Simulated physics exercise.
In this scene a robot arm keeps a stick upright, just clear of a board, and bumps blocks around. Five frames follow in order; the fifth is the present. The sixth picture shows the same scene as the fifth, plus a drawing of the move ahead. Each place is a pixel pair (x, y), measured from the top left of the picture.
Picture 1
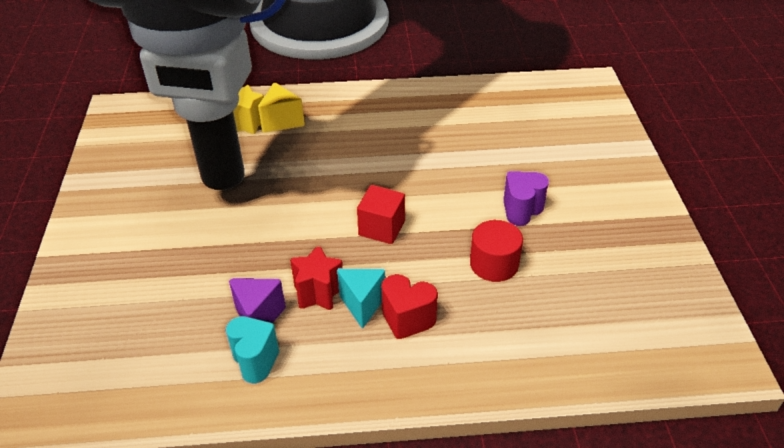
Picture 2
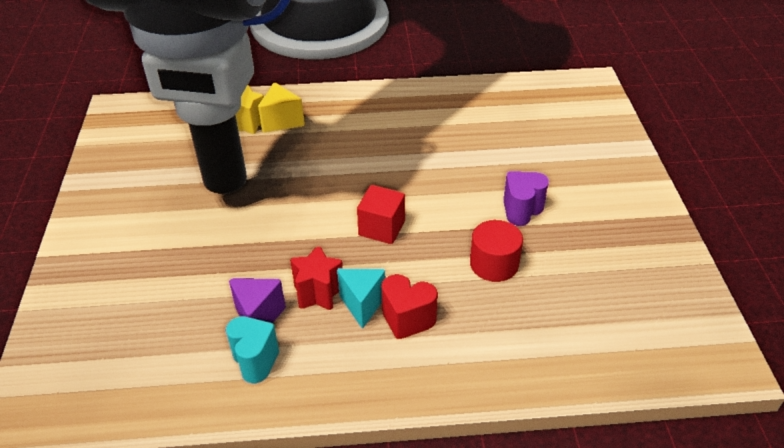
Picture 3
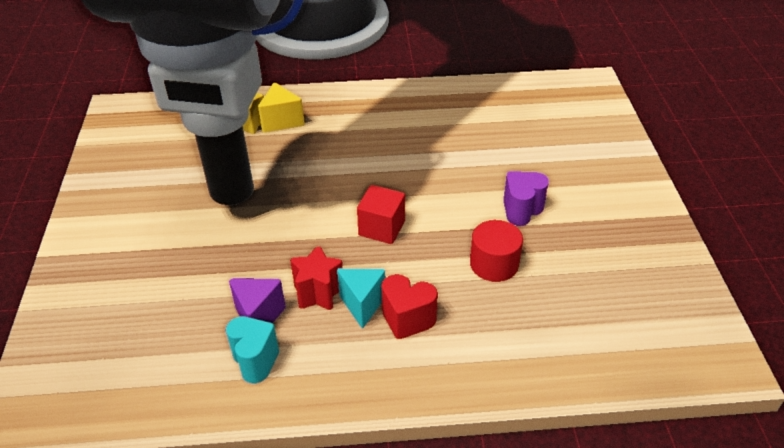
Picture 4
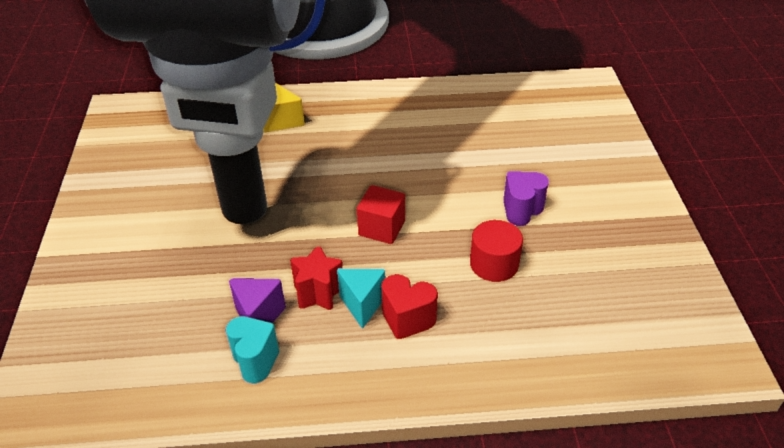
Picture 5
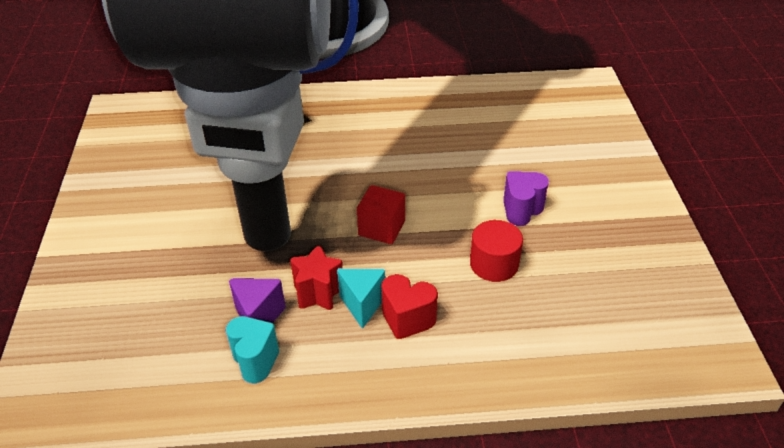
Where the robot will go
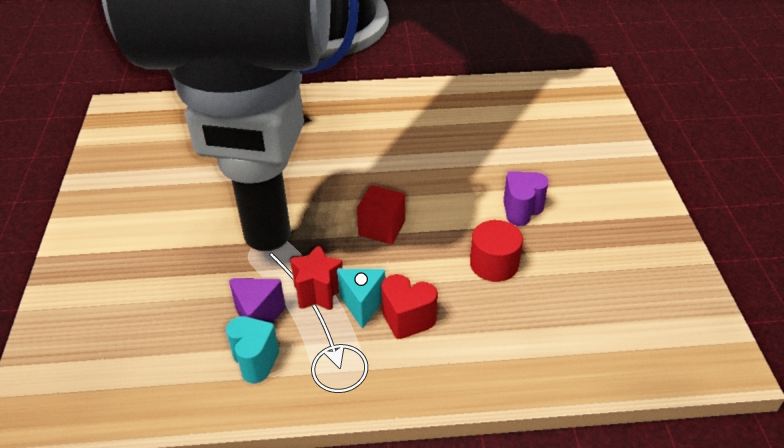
A robot arm with a black stick moved slowly down and slightly right over a striped wooden board, nearing the purple triangle and red star, while the scattered colored blocks all stayed still.
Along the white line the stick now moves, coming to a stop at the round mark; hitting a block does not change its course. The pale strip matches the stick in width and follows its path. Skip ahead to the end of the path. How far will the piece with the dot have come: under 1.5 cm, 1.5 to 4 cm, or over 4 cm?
By the end of the path, it will have gone past 4 cm.
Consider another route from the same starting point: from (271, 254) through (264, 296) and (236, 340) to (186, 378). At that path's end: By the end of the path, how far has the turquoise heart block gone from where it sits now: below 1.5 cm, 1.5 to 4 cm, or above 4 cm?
My estimate: In the 1.5 to 4 cm range.
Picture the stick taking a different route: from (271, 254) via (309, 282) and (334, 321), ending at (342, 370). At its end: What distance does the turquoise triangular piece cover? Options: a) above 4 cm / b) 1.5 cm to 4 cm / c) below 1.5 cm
(a)
Path on the board, from (271, 254) via (313, 303), ending at (340, 368); the dot is on the turquoise triangular piece.
What follows on the original path. One third of the way, stick at (298, 268); red star at (330, 279), turned 20° anticlockwise; turquoise triangular piece at (376, 284), turned 15° anticlockwise; red heart block at (416, 294).
Two thirds of the way, stick at (321, 306); red star at (357, 319), turned 20° anticlockwise; turquoise triangular piece at (400, 303), turned 70° anticlockwise; red heart block at (442, 294).
At the end, stick at (338, 350); purple triangular piece in place; red star at (382, 358), turned 35° anticlockwise; turquoise triangular piece at (410, 321), turned 115° anticlockwise; red heart block at (446, 294), turned 15° anticlockwise.
